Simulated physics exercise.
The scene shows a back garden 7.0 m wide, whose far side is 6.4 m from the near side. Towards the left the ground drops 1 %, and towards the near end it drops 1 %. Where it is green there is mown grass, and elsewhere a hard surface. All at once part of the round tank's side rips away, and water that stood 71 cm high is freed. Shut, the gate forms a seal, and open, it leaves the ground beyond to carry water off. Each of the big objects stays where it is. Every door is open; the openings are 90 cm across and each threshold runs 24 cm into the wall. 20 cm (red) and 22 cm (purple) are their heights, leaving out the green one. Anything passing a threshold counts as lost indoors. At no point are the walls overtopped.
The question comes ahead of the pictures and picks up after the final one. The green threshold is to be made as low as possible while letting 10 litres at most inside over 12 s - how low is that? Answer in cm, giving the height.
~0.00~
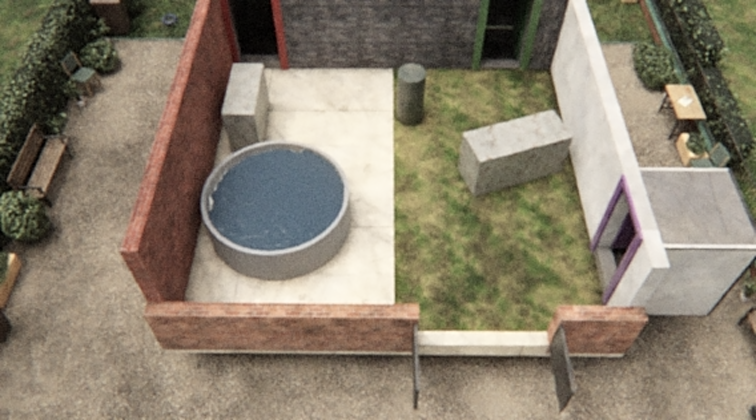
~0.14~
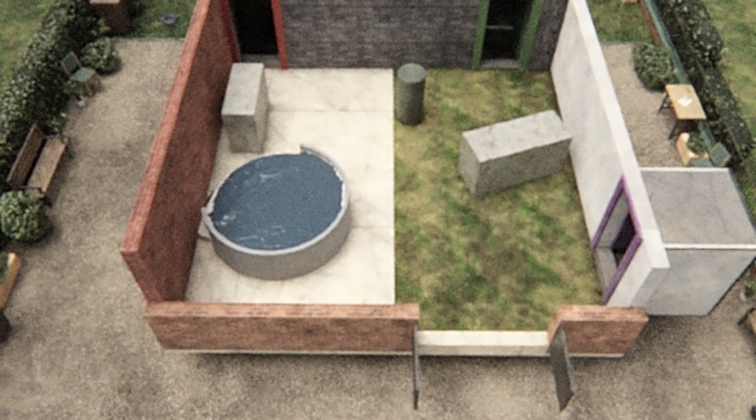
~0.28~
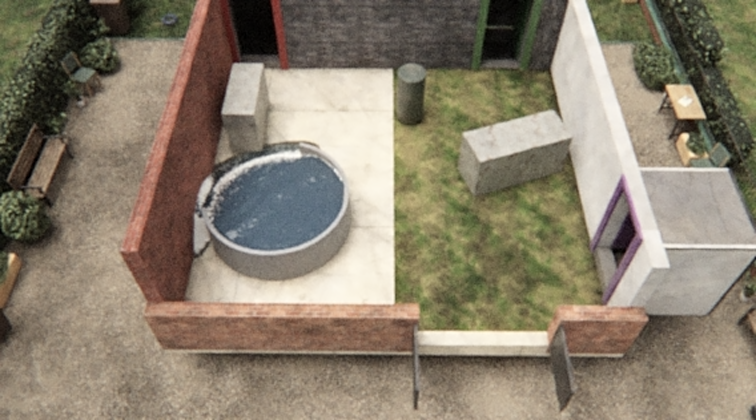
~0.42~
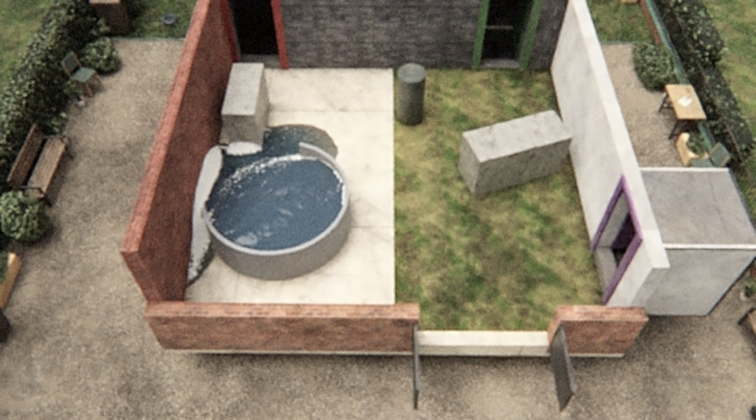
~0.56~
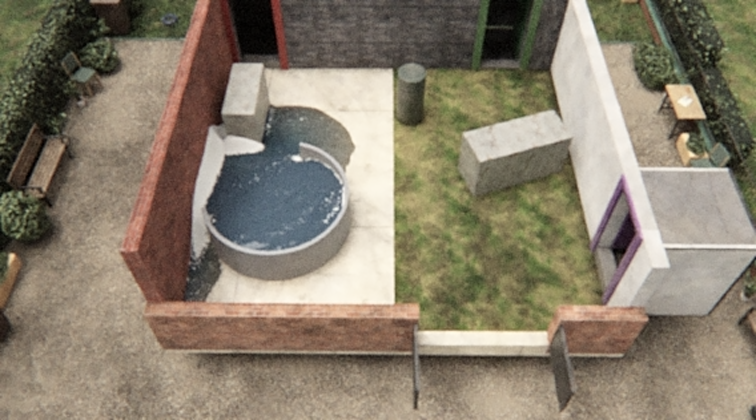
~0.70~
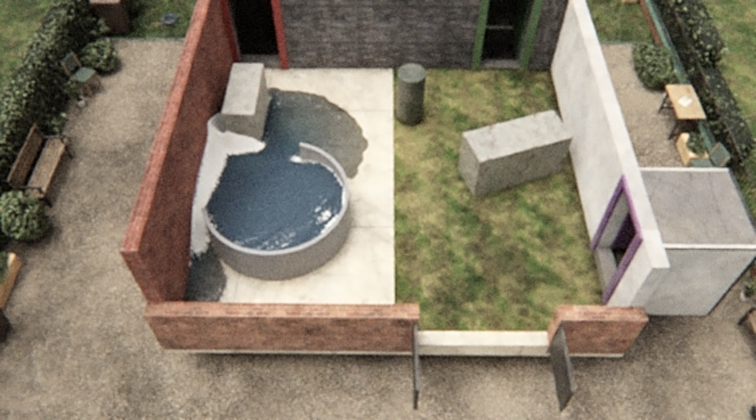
It comes to about 6.5 cm.
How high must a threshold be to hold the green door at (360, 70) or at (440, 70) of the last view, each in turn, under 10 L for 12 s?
In turn: About 18 cm, about 9.5 cm.
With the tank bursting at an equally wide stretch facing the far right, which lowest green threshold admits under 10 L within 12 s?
If so: Around 13.5 cm.
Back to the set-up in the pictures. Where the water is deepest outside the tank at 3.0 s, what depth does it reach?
40 cm.
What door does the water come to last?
Answer: Purple.
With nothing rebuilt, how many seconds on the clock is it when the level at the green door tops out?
Around 9.0 s, give or take.
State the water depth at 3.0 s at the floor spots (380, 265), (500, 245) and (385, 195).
Roughly 1, 0 and 0 cm, in turn.
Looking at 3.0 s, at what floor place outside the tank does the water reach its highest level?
Around (235, 71).
After 1.4 s water covers 25 % of the floor, deepest (61 cm) near (211, 184); it has not reached the green door.
After 3.0 s water covers 50 % of the floor, deepest (40 cm) near (235, 71); it has not reached the green door.
After 12.0 s water covers 100 % of the floor, deepest (14 cm) near (191, 272); 6 cm at the green door, 14 litres in over its 6 cm threshold.
At the green door as built, the water arrived by 3.4 s and peaked near 9 cm at 9.2 s.
With a threshold of 5 cm, 29 litres would have come in within the 12 s; with 8 cm, 1 litre. So under 10 litres takes about 6.5 cm.
